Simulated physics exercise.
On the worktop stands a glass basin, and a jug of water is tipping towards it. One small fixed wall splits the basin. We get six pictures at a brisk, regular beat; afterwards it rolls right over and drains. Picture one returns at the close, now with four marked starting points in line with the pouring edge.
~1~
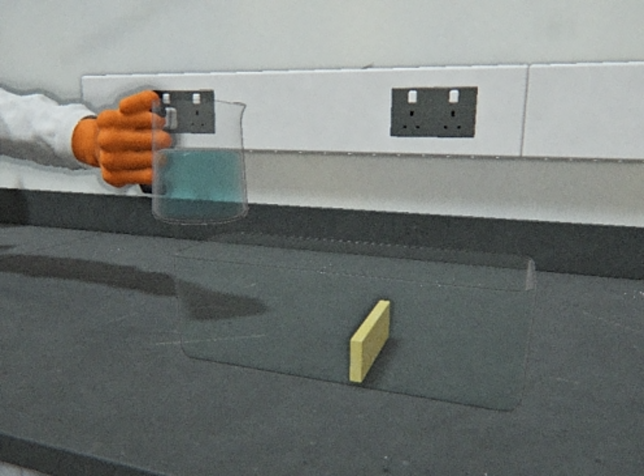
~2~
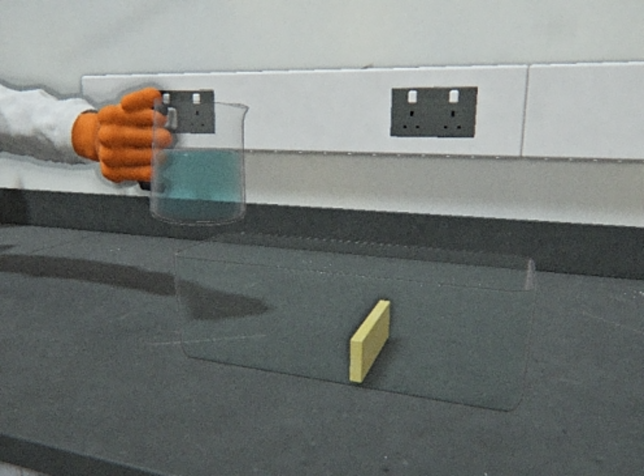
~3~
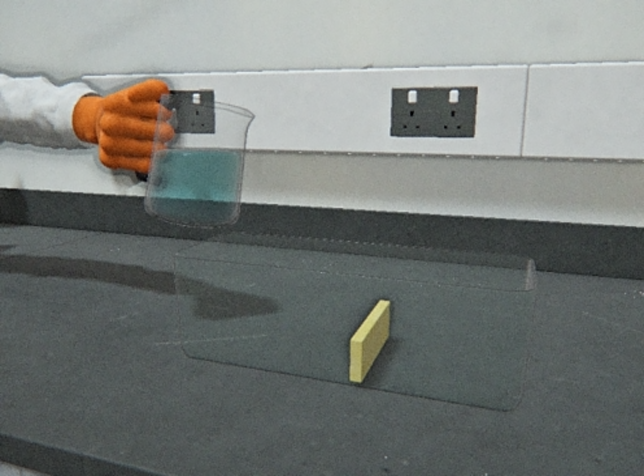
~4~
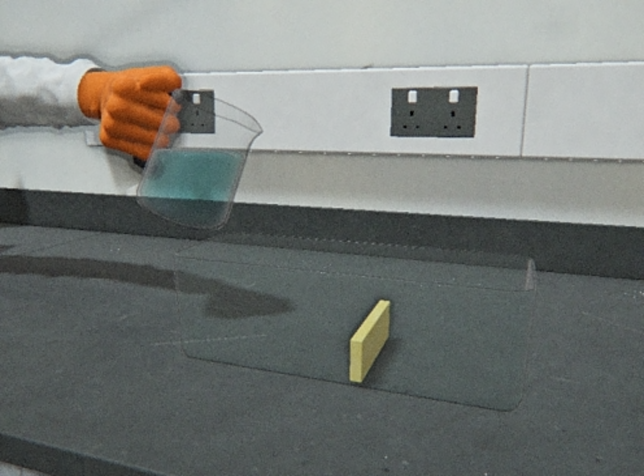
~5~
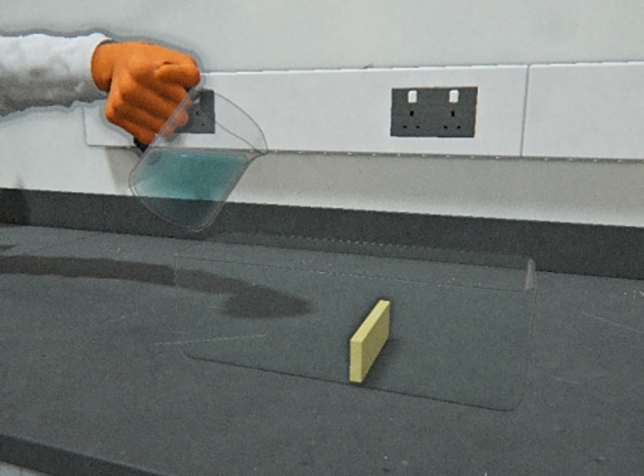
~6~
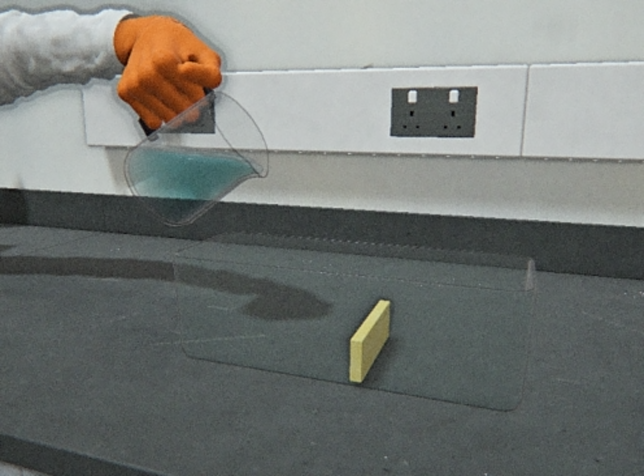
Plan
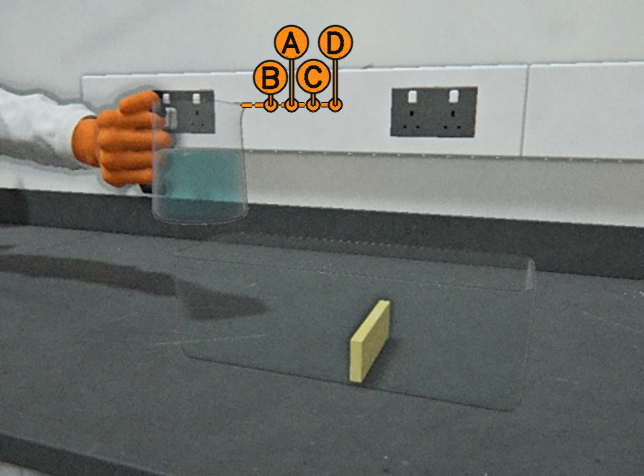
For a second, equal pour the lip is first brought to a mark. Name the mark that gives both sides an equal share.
I would pick place C.
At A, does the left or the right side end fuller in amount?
The left side.
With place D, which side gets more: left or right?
More ends on the right.
On the marked copy, A at (291, 104); B at (270, 105); C at (313, 104); D at (335, 104).
With A, about 96 % ends left of the wall and 3 % right of it.
With B, about 92 % ends left of the wall and 6 % right of it.
With C, about 55 % ends left of the wall and 44 % right of it.
With D, about 10 % ends left of the wall and 90 % right of it.
